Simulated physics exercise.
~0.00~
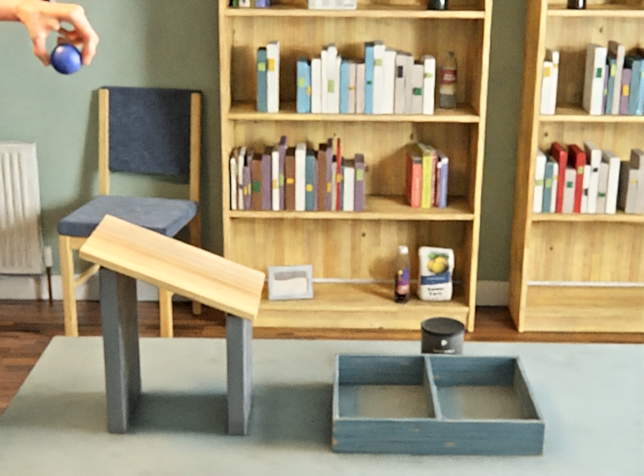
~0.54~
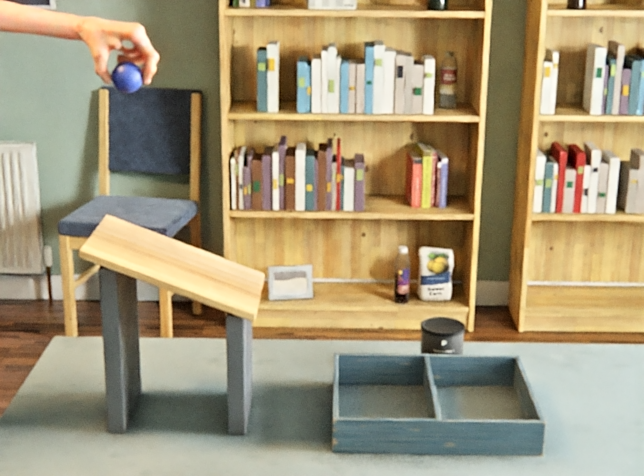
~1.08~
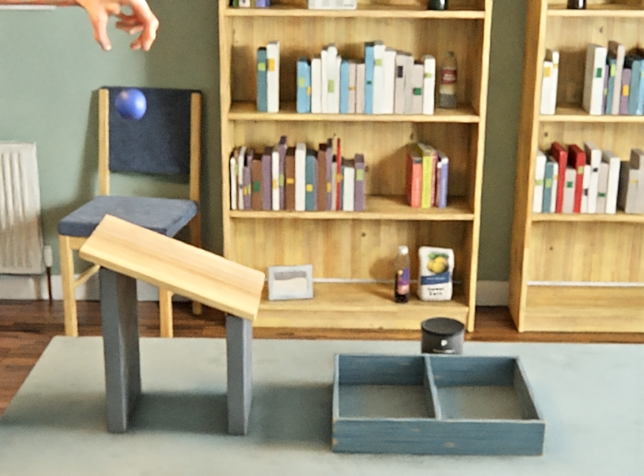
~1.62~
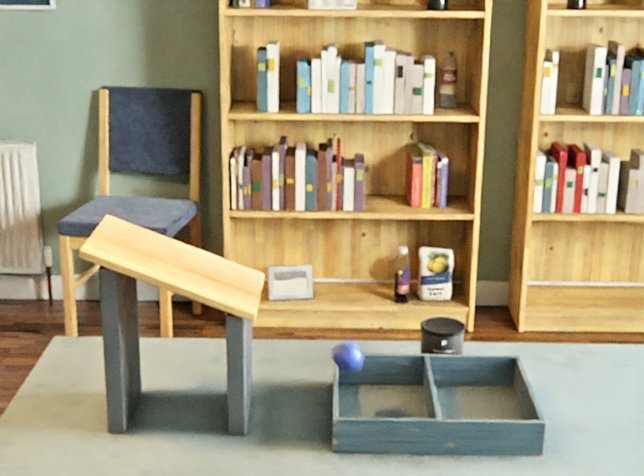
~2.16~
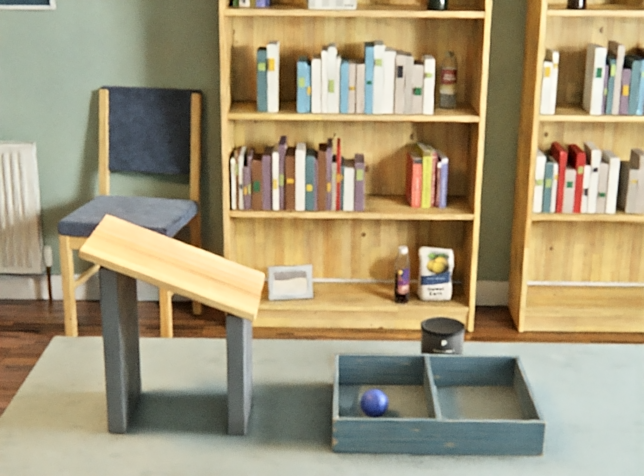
Hand carrying a blue ball right and releasing it above a sloping board, the ball ending in the tray's nearer, left bay.
